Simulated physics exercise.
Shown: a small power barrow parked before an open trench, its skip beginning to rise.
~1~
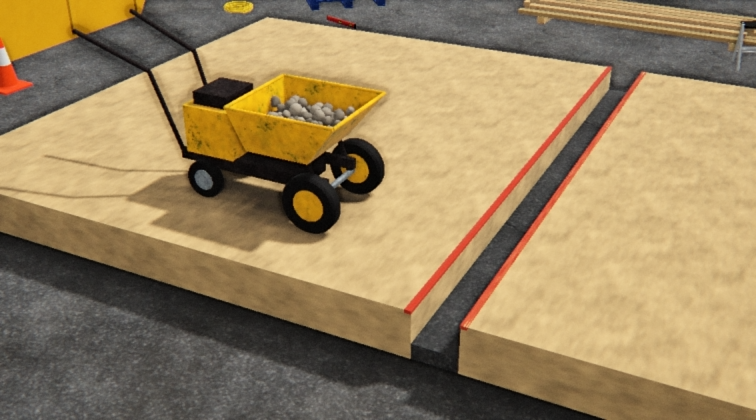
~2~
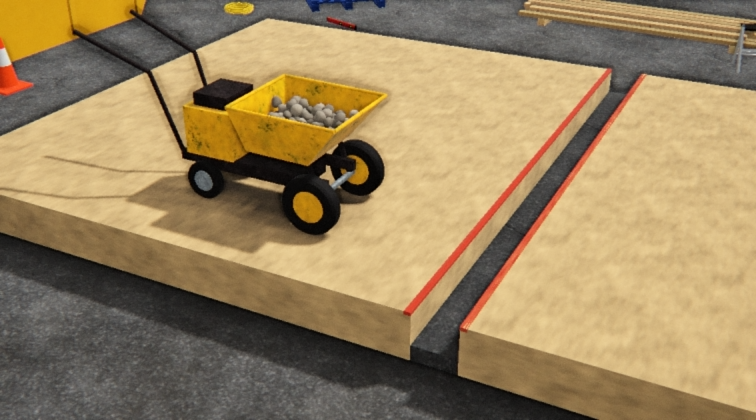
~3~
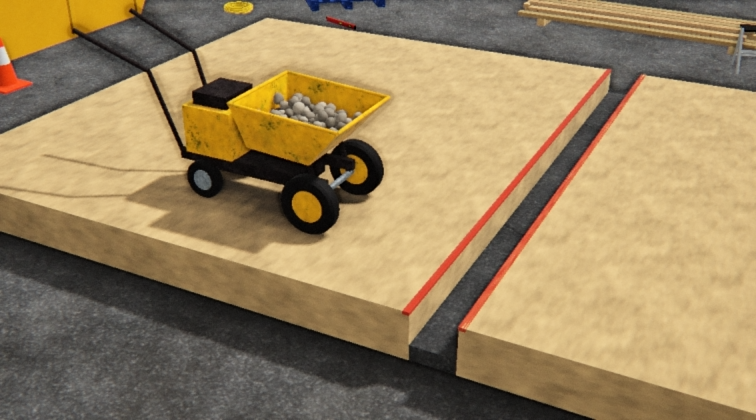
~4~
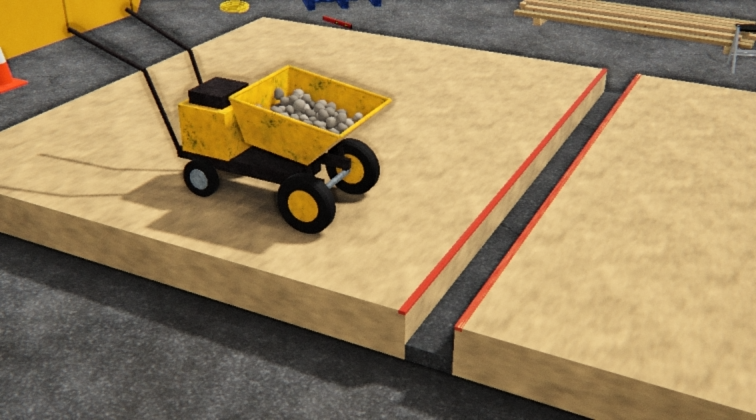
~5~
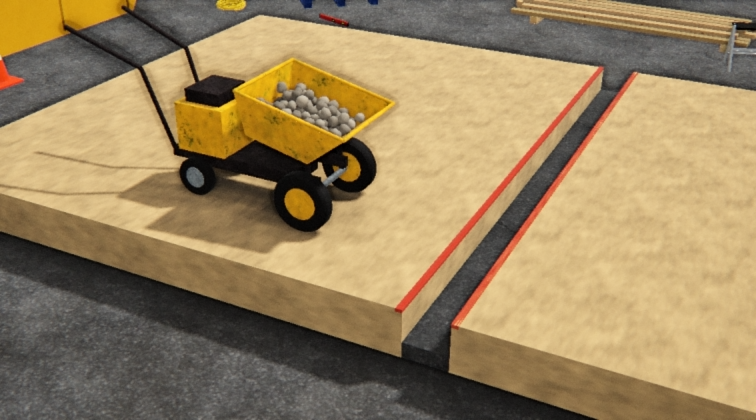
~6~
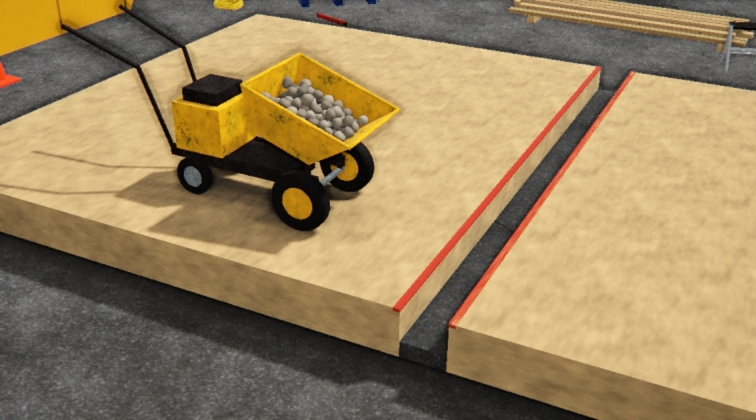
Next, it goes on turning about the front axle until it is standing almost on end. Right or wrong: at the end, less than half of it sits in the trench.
Right.
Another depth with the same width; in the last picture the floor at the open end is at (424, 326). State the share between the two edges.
Something close to 30 per cent.
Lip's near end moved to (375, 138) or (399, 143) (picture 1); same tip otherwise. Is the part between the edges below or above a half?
Position 1 exceeds half; position 2 exceeds half.
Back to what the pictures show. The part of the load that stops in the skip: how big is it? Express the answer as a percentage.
Roughly 5 per cent.
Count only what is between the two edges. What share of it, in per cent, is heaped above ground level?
About 0 %.
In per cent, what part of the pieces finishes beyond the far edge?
I'd put it at some 0 per cent of the load.
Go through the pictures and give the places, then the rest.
The first picture shows lip of the skip near (333, 130), level; top of the load near (296, 109), river pebbles; first edge of the trench near (429, 284); far edge near (483, 299), the trench under half as wide as the skip, and about as deep as wide.
The second picture shows lip of the skip near (334, 132), level; top of the load near (297, 110).
The third picture shows lip of the skip near (337, 134), tipped barely; top of the load near (299, 108).
The fourth picture shows lip of the skip near (339, 137), tipped a little; top of the load near (294, 100).
The fifth picture shows lip of the skip near (343, 141), tipped a little; top of the load near (297, 105).
The sixth picture shows lip of the skip near (349, 148), tipped clearly; top of the load near (289, 102); first edge of the trench near (418, 282); far edge near (472, 297).
Shortly afterwards, skip tipped steeply; the whole lot in the skip.
Next, skip tipped steeply; the bulk in the skip; a little short of the trench; only a few falling.
Some moments later, skip tipped right over; near a quarter in the skip; near two thirds short of the trench; near a quarter in or heaped over the trench.
In the end, skip tipped right over; a little in the skip; near two thirds short of the trench; near a quarter in or heaped over the trench; none at all beyond it.
